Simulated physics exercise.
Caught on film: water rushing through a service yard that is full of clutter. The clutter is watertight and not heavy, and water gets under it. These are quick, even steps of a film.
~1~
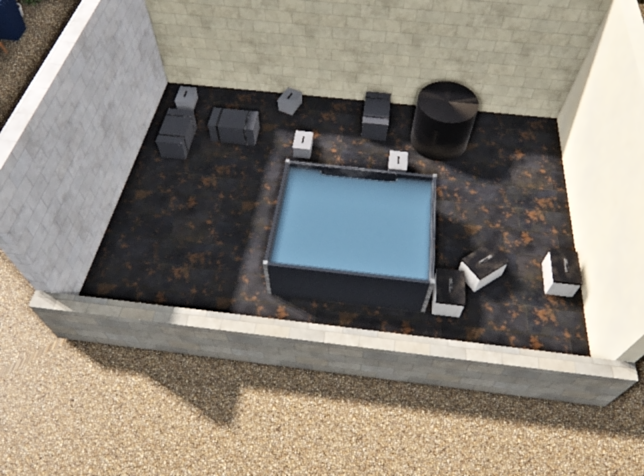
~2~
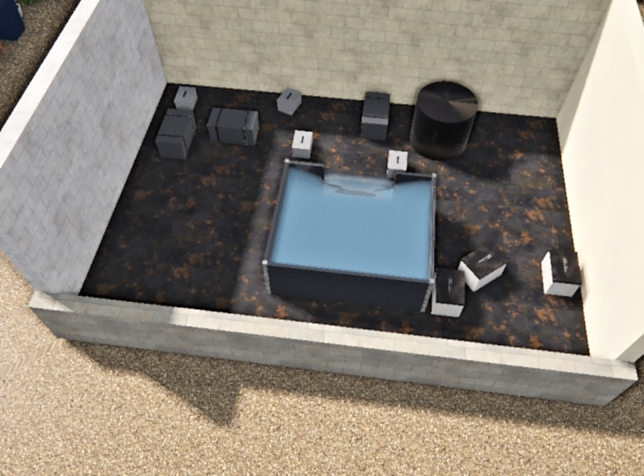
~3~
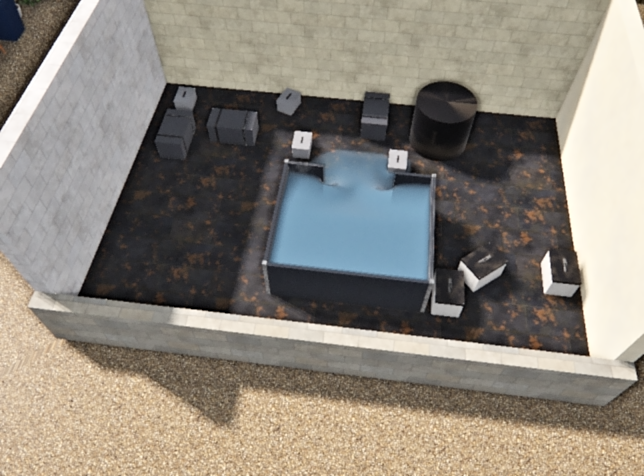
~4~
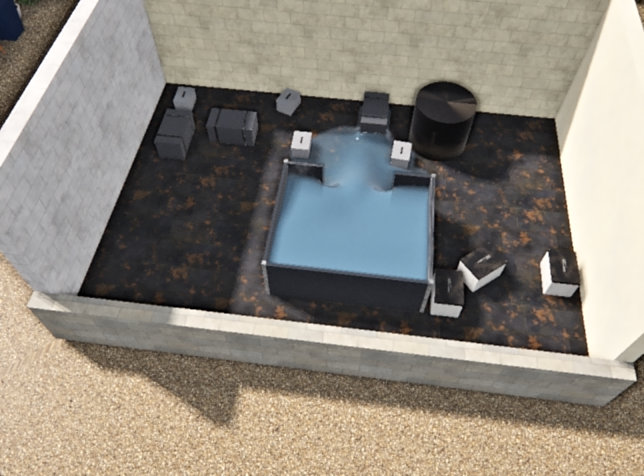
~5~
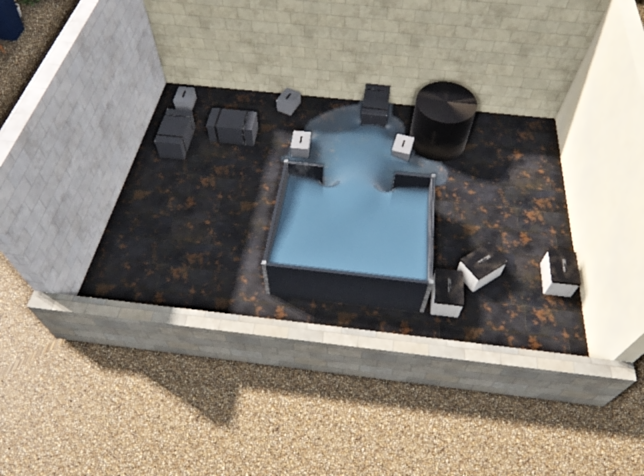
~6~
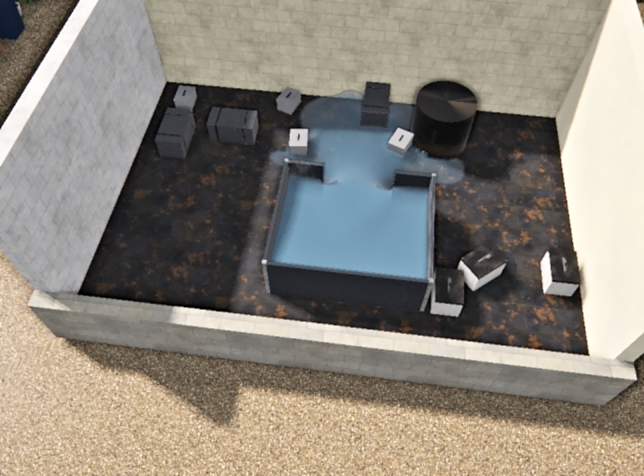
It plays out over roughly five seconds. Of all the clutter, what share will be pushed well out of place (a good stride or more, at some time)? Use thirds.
That comes to two thirds or above.
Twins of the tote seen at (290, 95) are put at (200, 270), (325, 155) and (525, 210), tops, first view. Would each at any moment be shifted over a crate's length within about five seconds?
In turn: No, yes, moved that far.
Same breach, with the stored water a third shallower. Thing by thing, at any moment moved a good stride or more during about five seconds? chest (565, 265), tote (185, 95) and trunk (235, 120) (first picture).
As listed: Not that far, moved that far, moved that far.
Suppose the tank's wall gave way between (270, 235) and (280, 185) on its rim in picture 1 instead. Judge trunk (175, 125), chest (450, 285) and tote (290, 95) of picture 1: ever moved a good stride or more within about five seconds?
One after the other: Yes, no, that far or more.
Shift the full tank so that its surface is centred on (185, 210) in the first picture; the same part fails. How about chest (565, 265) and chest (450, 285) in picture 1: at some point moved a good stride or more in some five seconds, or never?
One after the other: Never so far, short of that.
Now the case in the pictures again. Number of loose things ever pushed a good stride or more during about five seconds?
It comes to 8.
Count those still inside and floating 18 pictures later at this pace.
That makes 5.
A moment on, 1 of 10 are well off their spots; 2 afloat.
Next, 3 of 10 are well off their spots; 3 afloat.
Later, 7 of 10 are well off their spots; 5 afloat.
In the end, 8 of 10 are well off their spots, and 8 have been at some point; 5 afloat.
